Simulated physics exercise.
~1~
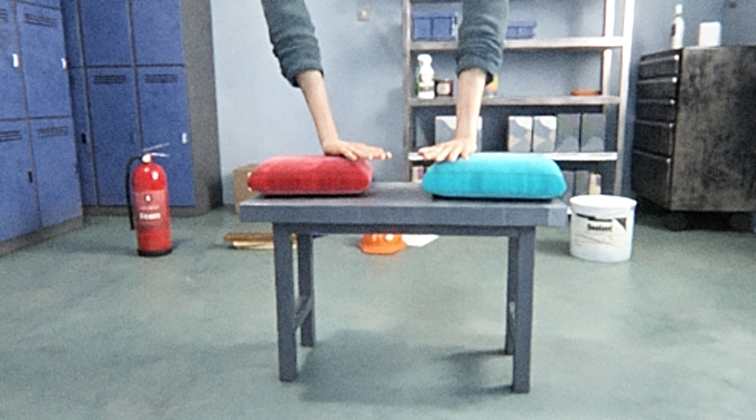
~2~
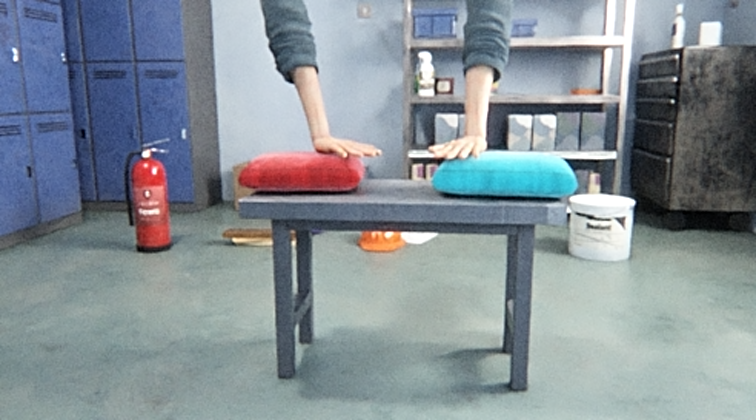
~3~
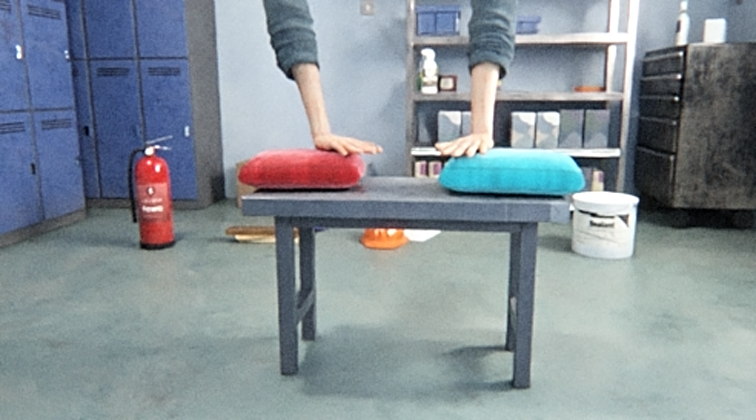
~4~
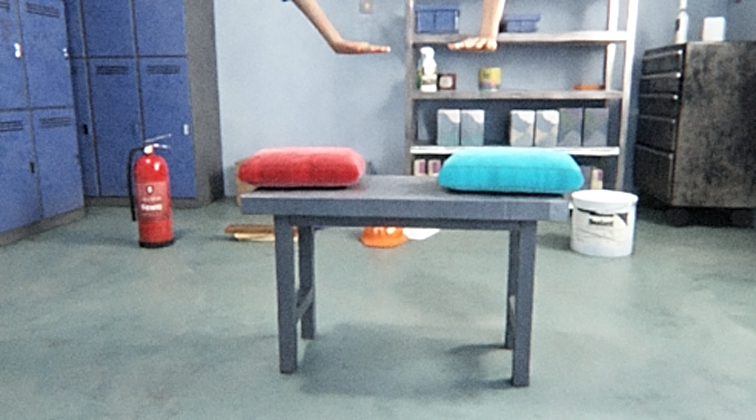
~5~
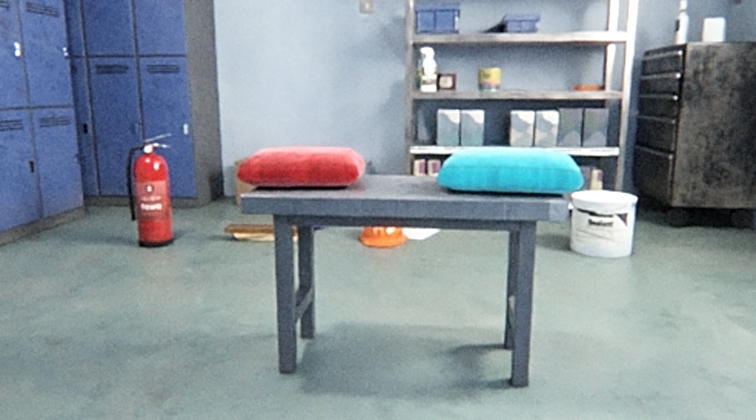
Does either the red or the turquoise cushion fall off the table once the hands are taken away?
No, neither one falls. The red cushion and the turquoise cushion both stay resting on top of the table.
